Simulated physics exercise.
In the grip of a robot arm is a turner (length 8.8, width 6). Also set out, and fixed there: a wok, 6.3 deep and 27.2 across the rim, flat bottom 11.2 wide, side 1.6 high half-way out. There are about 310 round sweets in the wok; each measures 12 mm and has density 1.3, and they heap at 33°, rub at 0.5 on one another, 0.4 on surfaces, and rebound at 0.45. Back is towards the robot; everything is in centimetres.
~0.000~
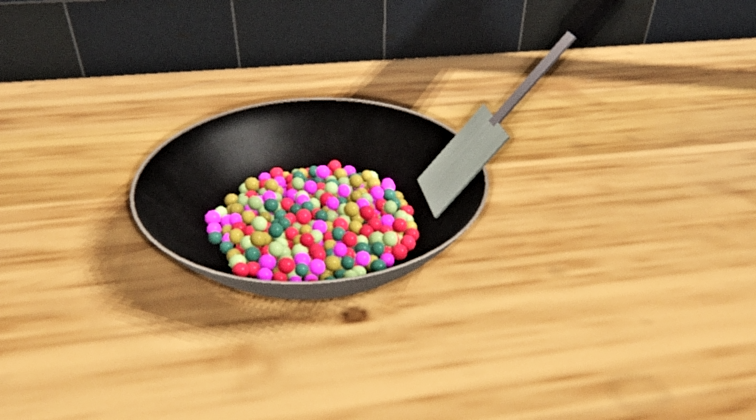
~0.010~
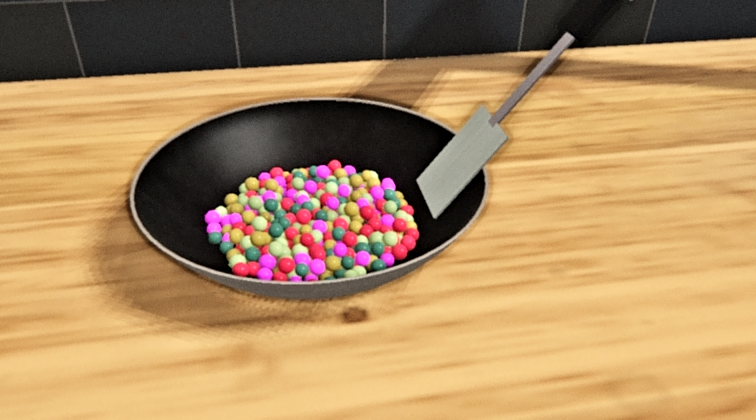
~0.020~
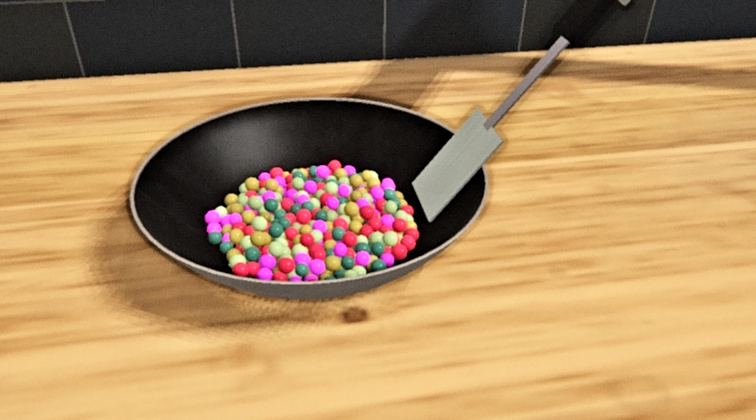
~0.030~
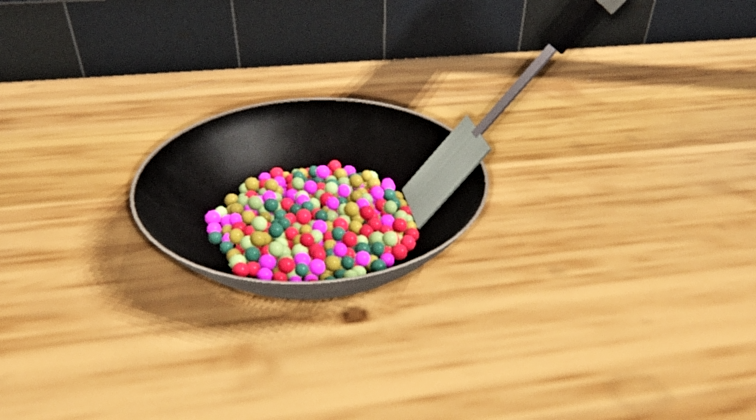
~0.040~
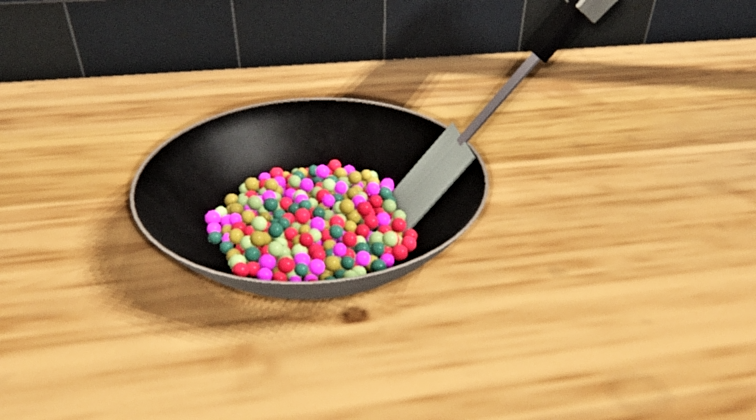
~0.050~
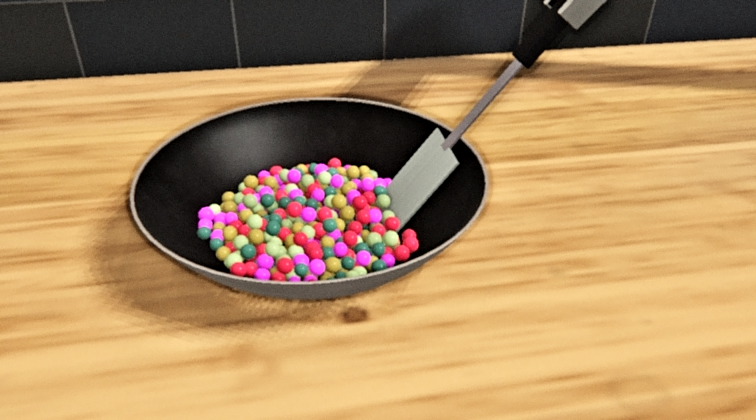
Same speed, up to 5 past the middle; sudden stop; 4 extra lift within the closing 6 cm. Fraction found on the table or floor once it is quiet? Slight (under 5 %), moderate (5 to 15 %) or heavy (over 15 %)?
Moderate.
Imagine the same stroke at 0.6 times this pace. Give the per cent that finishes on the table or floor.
About 0 per cent.
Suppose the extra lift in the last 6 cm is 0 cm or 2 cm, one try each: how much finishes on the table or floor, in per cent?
It works out to some 5 per cent for the first setting and some 5 per cent for the second.
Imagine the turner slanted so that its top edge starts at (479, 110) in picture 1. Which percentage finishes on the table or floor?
About 10%.
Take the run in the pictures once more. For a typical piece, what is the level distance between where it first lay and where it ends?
Level distance of roughly 4 cm.
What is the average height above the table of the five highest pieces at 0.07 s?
I'd put them at about 6 centimetres above the table.
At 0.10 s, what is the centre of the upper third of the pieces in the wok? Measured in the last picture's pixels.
I'd put it somewhere near (261, 202).
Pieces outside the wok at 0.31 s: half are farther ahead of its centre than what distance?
Distance ahead of centre: Approx. 24 cm.
After 0.07 s, sloping 52°, highest piece 6 above the table; 314 in the wok.
After 0.10 s, sloping 52°, highest piece 8 above the table; 314 in the wok.
After 0.31 s, sloping 52°, highest piece 9 above the table; 285 in the wok, 20 on the table or floor, 9 on the blade or in flight.
After 1.36 s, sloping 52°, highest piece 5 above the table; 284 in the wok, 30 on the table or floor.
In the end, 284 in the wok, 30 on the table or floor. That is 10 % on the table or floor.
